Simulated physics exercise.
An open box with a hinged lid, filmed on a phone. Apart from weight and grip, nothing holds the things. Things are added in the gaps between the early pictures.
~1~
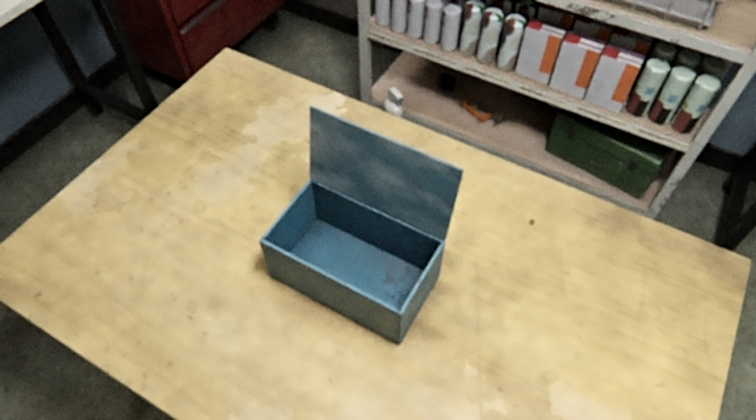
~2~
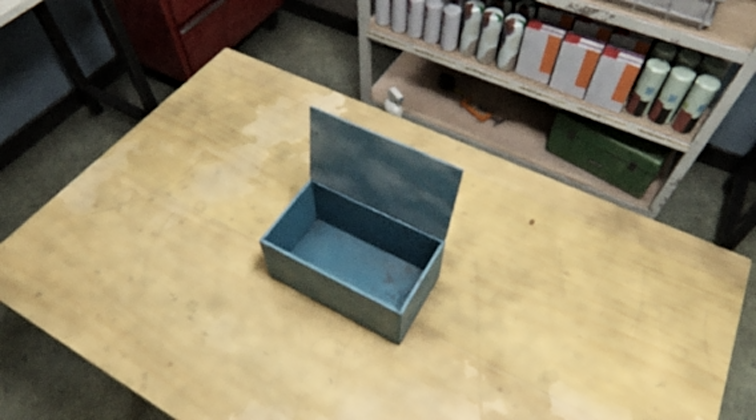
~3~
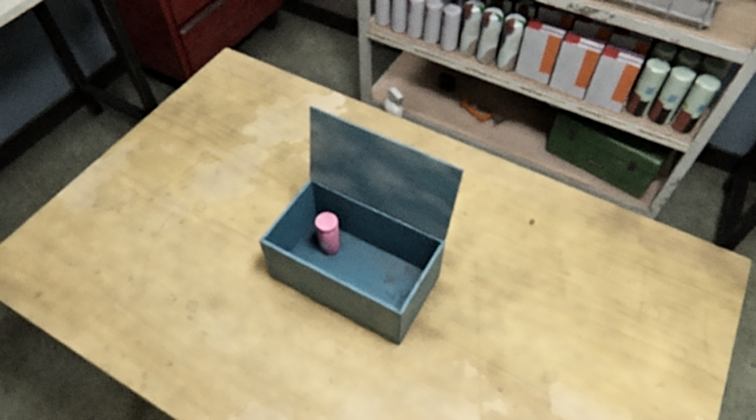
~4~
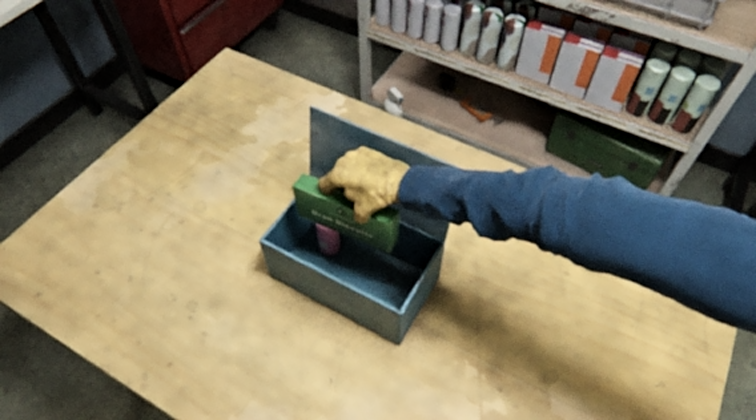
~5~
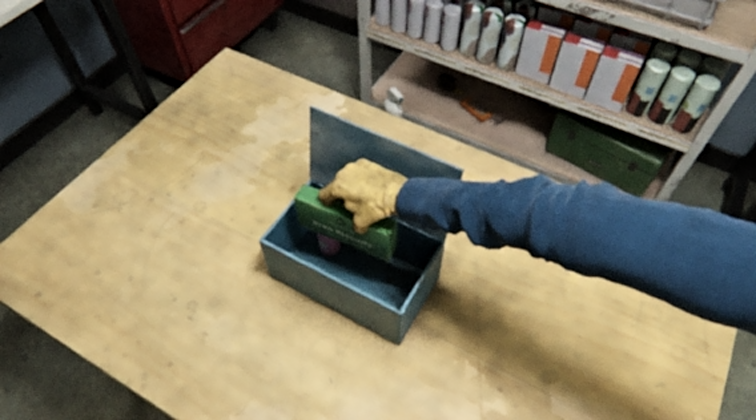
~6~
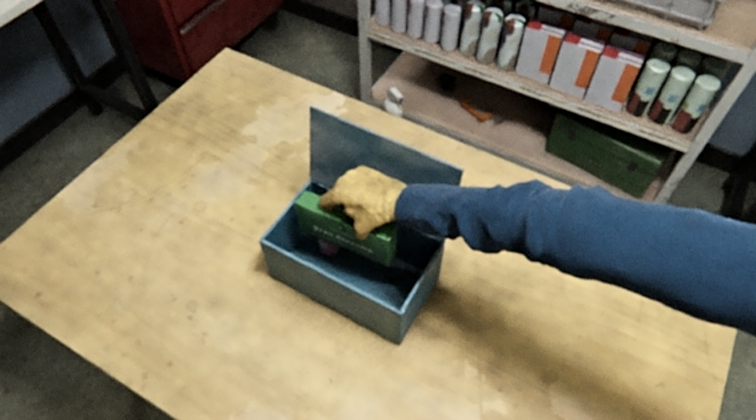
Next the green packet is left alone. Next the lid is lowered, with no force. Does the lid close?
My guess is the lid ends up seated.
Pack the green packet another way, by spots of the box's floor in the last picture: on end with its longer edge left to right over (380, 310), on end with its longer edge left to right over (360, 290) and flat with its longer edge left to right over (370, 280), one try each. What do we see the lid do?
At first it fails to shut, the second time it fails to shut, and the third time it manages to shut.
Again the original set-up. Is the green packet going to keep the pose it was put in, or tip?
The green packet stays as placed.
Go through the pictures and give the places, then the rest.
The last thing is not in view yet, in the first picture.
The last thing is not in view yet, in the second picture.
The last thing is not in view yet; pink shaker (328, 235), in the third picture.
Coming down; green packet (347, 214); pink shaker (328, 235), in the fourth picture.
Coming down; green packet (346, 223), in the fifth picture.
Put in, still held; green packet (347, 229), in the sixth picture.
Then, 0.50 s after the last picture, green packet tipped 6° from how it was near (332, 258).
Then, 1.50 s after the last picture, lid 65° above the rim; green packet slid a little near (336, 254).
Then, 2.10 s after the last picture, lid 17° above the rim; green packet slid a little near (336, 254).
At rest, lid shut; moved from the start, green packet; pink shaker in place. Seen from the same camera at the end, green packet near (336, 254).
